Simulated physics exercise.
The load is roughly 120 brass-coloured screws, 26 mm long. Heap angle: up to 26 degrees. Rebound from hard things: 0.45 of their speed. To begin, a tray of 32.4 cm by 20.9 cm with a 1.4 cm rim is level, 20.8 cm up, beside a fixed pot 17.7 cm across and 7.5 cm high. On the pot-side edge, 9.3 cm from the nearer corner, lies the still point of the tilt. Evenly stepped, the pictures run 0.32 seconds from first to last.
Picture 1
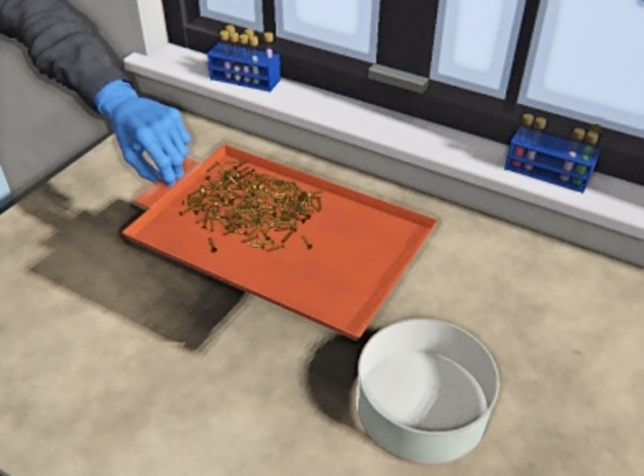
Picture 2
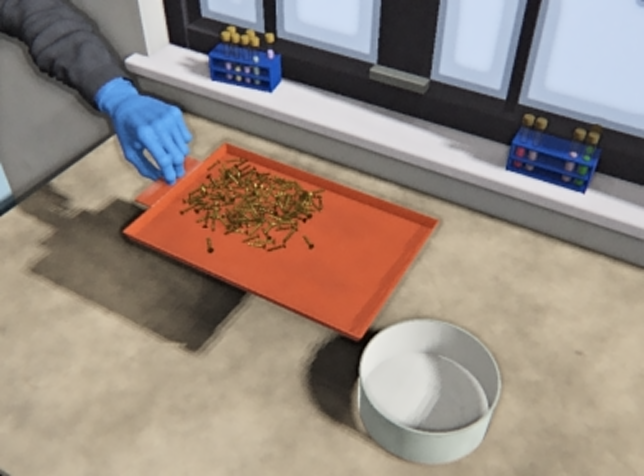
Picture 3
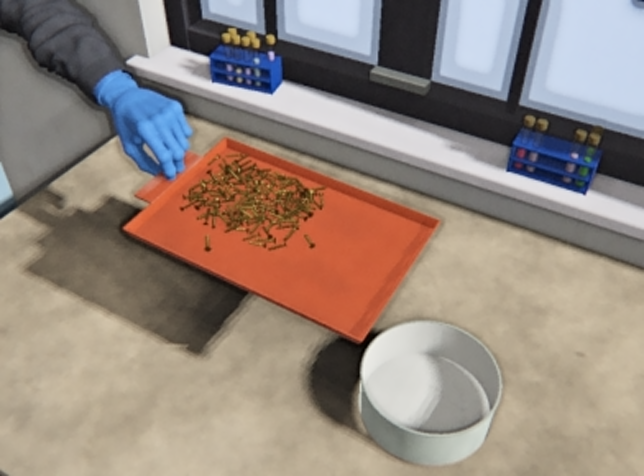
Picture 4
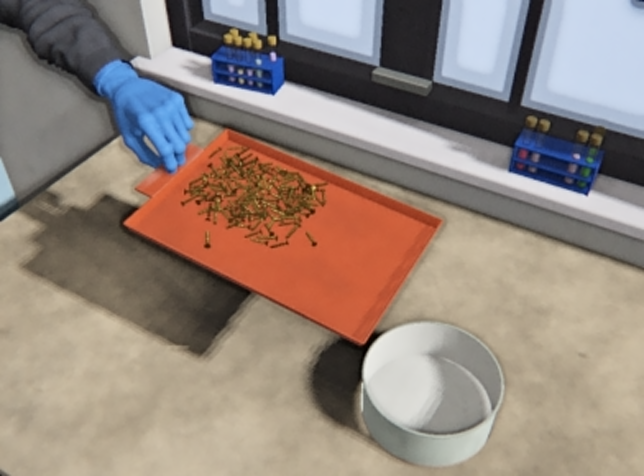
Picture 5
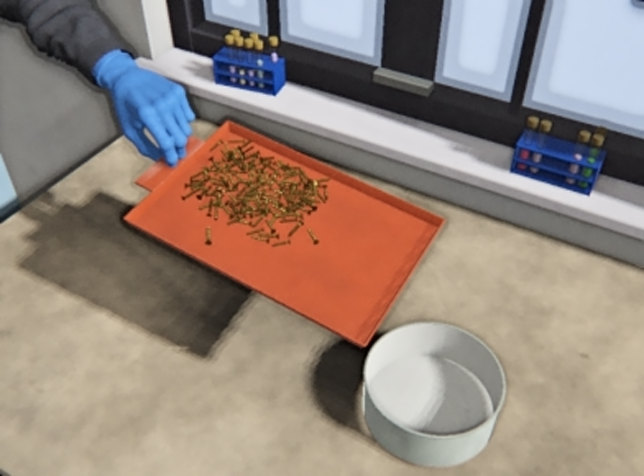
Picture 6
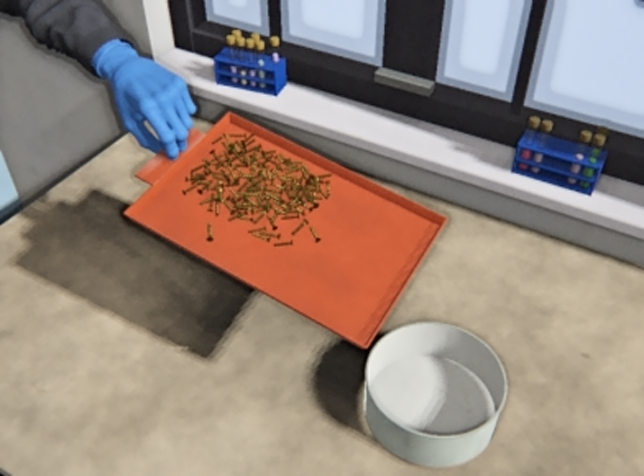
An orange tray holding a heap of small brass-coloured screws slowly tilted as a blue-gloved hand raised its far left side, while the screws barely shifted and a white round pot sat near its right corner.
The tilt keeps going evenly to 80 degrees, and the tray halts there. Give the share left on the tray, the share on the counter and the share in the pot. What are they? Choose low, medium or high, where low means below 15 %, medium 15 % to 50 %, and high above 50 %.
Shares - tray: Low, counter: High, pot: Medium.
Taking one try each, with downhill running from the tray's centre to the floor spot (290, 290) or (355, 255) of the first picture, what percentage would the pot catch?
First try: About 5 percent; second try: About 65 percent.
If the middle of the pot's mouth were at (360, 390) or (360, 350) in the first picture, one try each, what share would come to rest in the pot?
That gives roughly 95 per cent and then 25 per cent.
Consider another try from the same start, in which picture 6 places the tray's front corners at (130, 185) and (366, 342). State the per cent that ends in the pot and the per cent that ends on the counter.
Per cent by place - pot 70, counter 30.
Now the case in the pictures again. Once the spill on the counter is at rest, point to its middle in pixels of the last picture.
You'll find it at about pixel (366, 471).
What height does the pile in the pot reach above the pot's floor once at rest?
Some 1.0 cm above the floor.
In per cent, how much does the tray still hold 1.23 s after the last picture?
Value: About 40%.
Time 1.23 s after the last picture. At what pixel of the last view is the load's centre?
(372, 434), roughly.
Then, 0.74 s after the last picture, tilt 44 degrees; the tray holds 95 %, the pot 0 %.
Then, 1.23 s after the last picture, tilt 65 degrees; the tray holds 40 %, the pot 20 %.
Then, 1.78 s after the last picture, tilt 80 degrees; the tray holds 5 %, the pot 30 %.
In the end, tray 0 %, counter 70 %, pot 30 %.
